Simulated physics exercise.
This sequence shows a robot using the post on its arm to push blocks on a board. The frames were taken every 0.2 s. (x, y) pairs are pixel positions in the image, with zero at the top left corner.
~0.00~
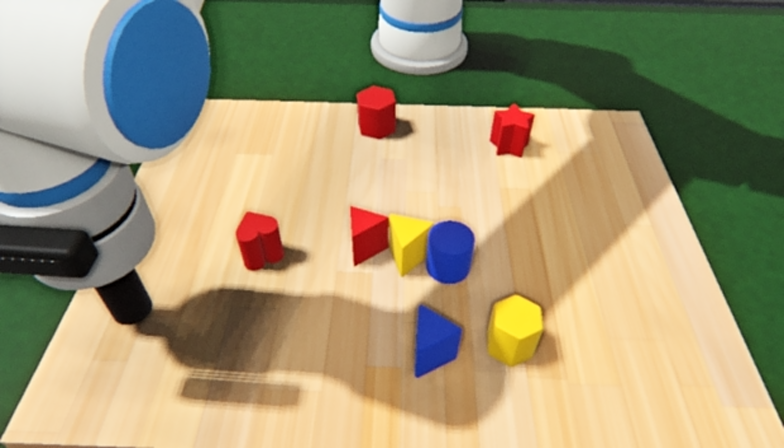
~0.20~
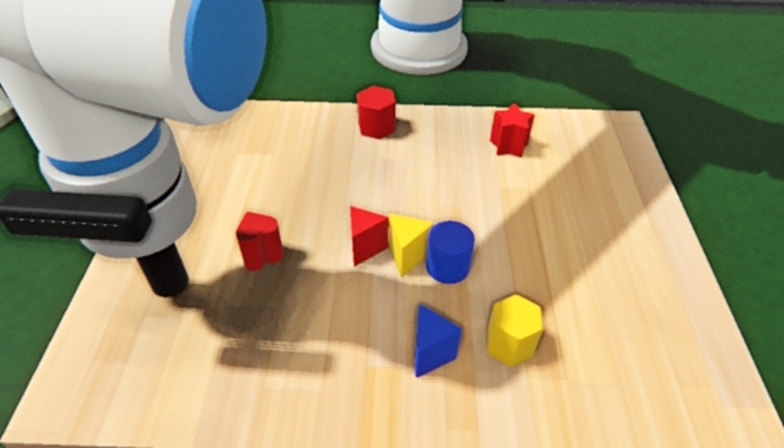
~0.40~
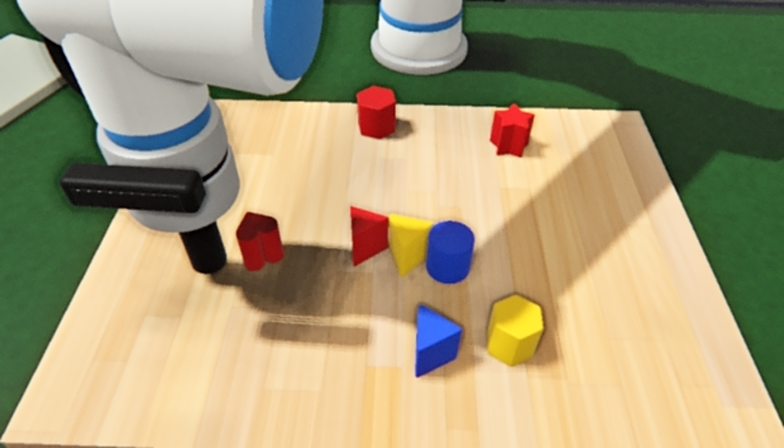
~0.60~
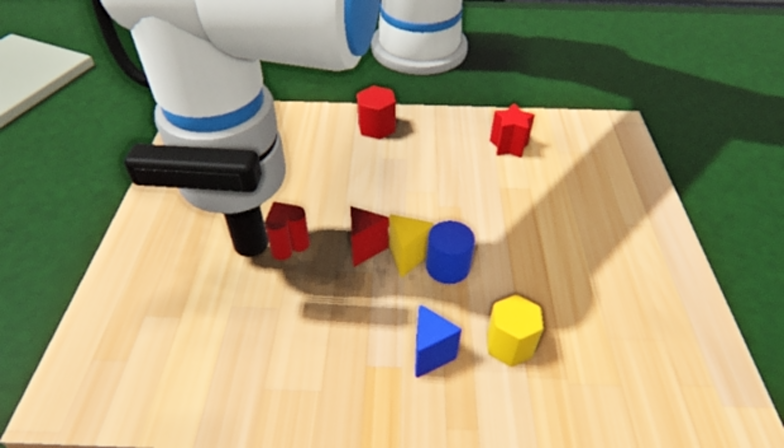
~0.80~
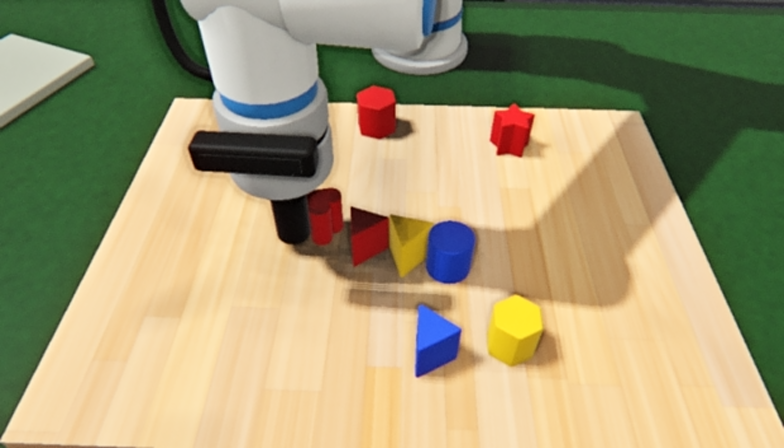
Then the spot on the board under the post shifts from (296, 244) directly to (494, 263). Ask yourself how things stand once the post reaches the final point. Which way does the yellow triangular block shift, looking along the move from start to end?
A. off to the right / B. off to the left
B: Off to the left.
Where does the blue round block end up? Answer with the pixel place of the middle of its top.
My prediction: (526, 261).
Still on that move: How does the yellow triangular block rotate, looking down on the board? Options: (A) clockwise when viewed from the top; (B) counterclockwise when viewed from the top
I choose B.
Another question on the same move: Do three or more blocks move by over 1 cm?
I believe so.
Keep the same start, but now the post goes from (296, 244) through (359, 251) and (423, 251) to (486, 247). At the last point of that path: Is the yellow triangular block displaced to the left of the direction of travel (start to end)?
In short: Yes.
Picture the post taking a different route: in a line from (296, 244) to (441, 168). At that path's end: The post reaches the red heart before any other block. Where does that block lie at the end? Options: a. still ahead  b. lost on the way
That would be a.
What follows on the original path. One third of the way, post (361, 239); red heart (346, 194), turned 70° anticlockwise; red triangular block (389, 212); yellow triangular block (424, 216), turned 30° clockwise; blue round block (459, 238).
Two thirds of the way, post (429, 245); red heart (346, 194), turned 70° anticlockwise; red triangular block (439, 205), turned 55° anticlockwise; yellow triangular block (466, 207), turned 15° clockwise; blue round block (469, 240).
At the end, post (496, 251); red heart (346, 194), turned 70° anticlockwise; red triangular block (445, 204), turned 75° anticlockwise; yellow triangular block (487, 206), turned 55° anticlockwise; blue round block (526, 261).
